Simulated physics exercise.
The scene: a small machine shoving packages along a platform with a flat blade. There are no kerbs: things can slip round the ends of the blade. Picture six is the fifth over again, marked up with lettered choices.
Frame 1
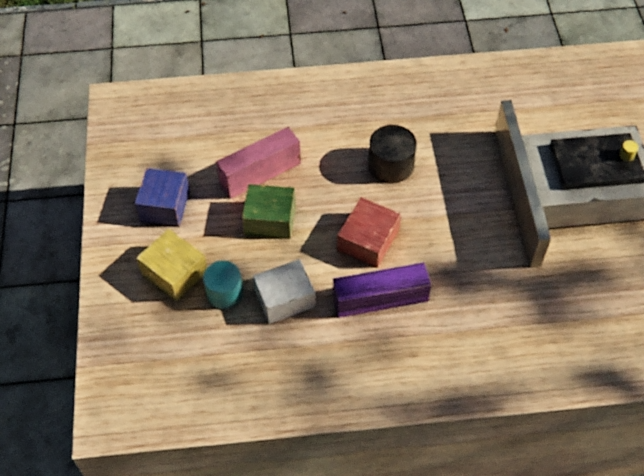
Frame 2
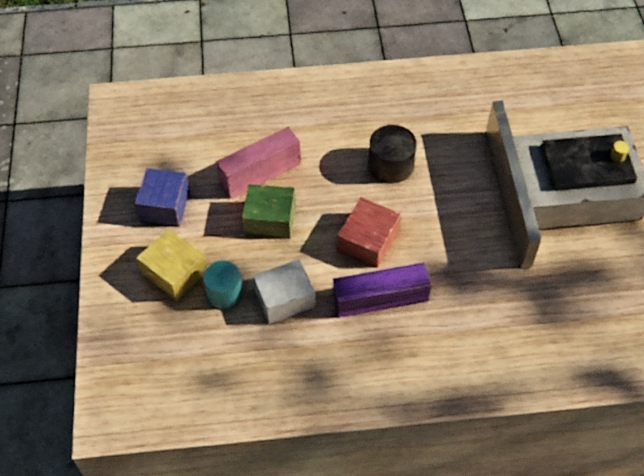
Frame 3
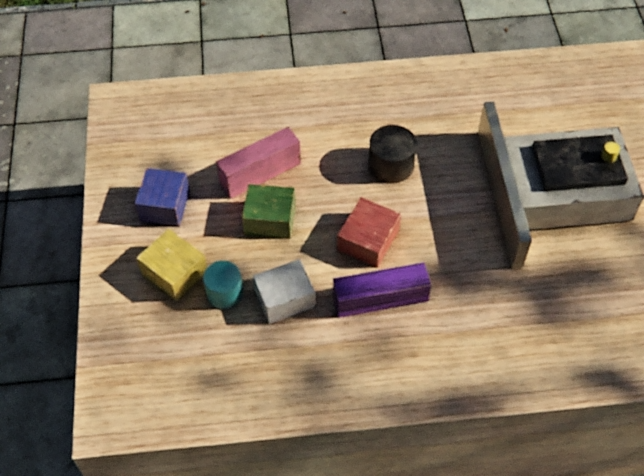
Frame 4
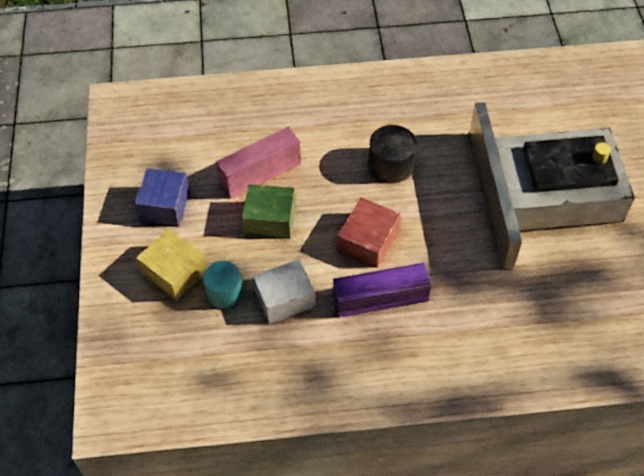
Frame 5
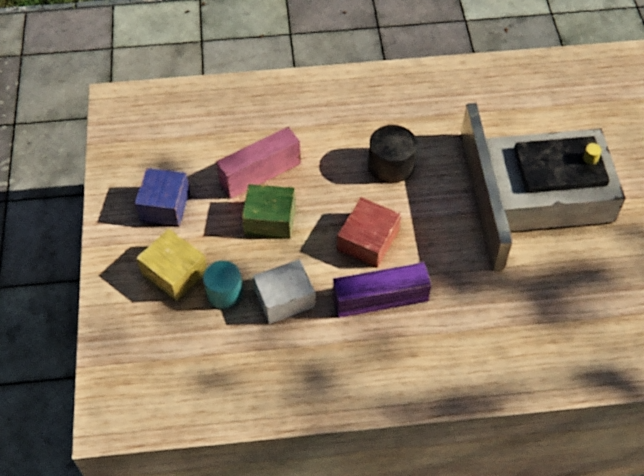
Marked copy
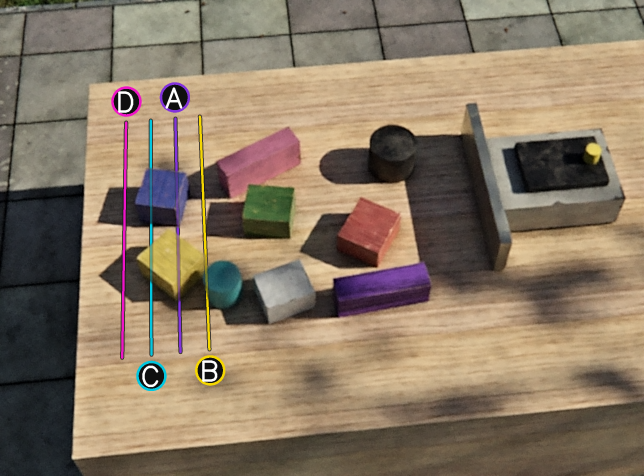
A small grey machine with a flat upright blade slides slowly and steadily left along a wooden platform beside paving, seen from above at an angle by a still camera. Blue, pink, green and yellow blocks, a teal piece and a white one lie at left, with a red crate, purple stick and black cylinder nearer the middle. The machine covers a short distance from the right, its shadow moving with it, while every package stays still and untouched.
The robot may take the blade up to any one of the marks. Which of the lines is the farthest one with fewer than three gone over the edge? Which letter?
It can go as far as D.
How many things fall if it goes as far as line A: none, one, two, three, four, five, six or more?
The count is none.
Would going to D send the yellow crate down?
By then, yes.
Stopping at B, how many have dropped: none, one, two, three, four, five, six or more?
In all, none.
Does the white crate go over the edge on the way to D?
No.
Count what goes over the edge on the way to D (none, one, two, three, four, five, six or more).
By then, two.
On the marked copy, A at (178, 226); B at (204, 223); C at (151, 228); D at (124, 230).
Following D. Soon after the start, robot (426, 175); black canister (323, 160); red crate (335, 239).
Later, robot (295, 186); blue crate (135, 192); yellow crate (146, 266).
In the end, robot (190, 195); yellow crate over the edge; blue crate over the edge; two fallen.
As for the rest, A is within the limit but short; B is within the limit but short; C is within the limit but short.
